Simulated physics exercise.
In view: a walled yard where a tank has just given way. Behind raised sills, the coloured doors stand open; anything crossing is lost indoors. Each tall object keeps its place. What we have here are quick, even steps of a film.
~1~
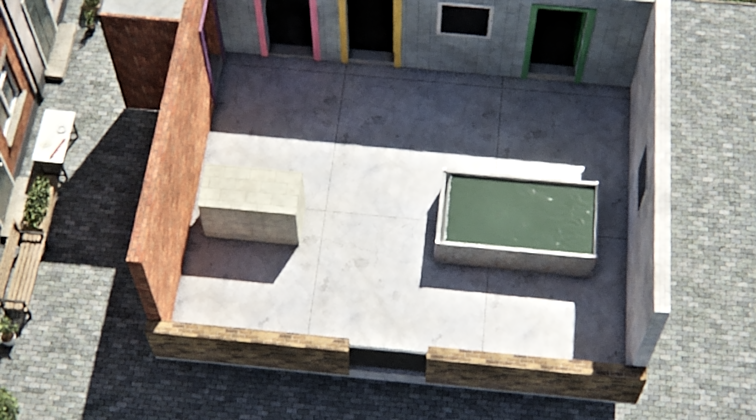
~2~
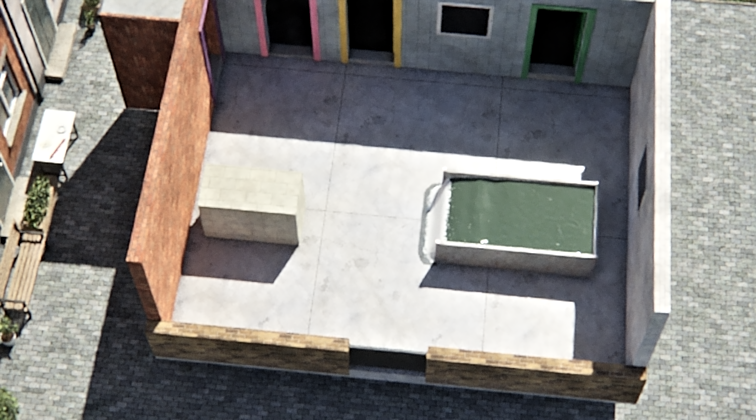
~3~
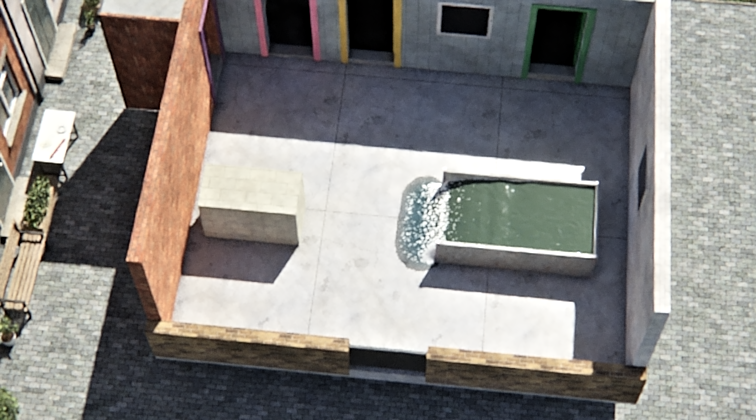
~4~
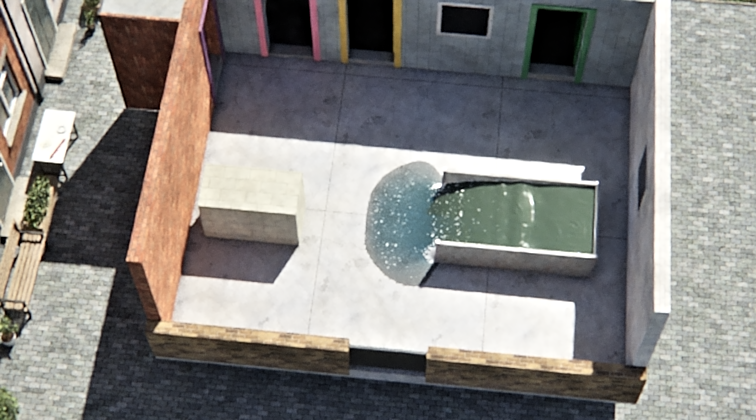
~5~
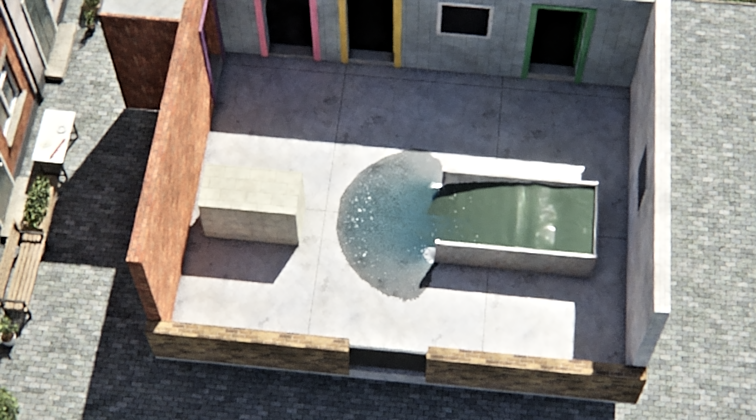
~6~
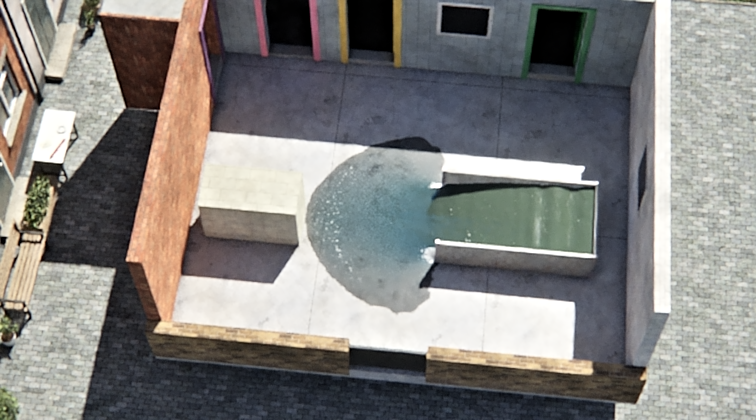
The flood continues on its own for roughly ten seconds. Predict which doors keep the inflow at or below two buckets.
Prediction: The pink door goes above, the green door stays at or below, the yellow door stays at or below, the purple door stays at or below.
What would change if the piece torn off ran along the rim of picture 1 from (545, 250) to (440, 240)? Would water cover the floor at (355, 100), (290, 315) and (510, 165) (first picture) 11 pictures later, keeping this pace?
The first spot is spared, the second soaked and the third spared.
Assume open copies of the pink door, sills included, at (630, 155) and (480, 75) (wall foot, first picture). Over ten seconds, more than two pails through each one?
Result: First undershoots, second undershoots.
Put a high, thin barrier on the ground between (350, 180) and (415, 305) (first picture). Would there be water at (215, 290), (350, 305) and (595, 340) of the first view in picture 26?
Results in order: Bone-dry / bone-dry / swamped.
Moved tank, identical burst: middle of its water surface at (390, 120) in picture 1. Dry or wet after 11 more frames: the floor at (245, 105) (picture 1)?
Submerged.
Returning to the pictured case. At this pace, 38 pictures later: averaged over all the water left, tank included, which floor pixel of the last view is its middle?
I'd point to (325, 212).
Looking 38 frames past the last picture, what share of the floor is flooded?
About 65 in a hundred.
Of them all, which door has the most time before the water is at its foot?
That would be the one in green.
A moment on, water covers 30 % of the floor; the pink door not reached, the green door not reached, the yellow door not reached, the purple door not reached.
Next, water covers 45 % of the floor; the pink door not reached, the green door not reached, the yellow door not reached, the purple door not reached.
Then, water covers 50 % of the floor; the pink door wet at the sill, nothing in, the green door not reached, the yellow door wet at the sill, nothing in, the purple door wet at the sill, nothing in.
Later, water covers 65 % of the floor; the pink door over two buckets in, the green door not reached, the yellow door wet at the sill, nothing in, the purple door wet at the sill, nothing in.
In the end, water covers 100 % of the floor; the pink door over two buckets in, the green door wet at the sill, nothing in, the yellow door wet at the sill, nothing in, the purple door wet at the sill, nothing in.
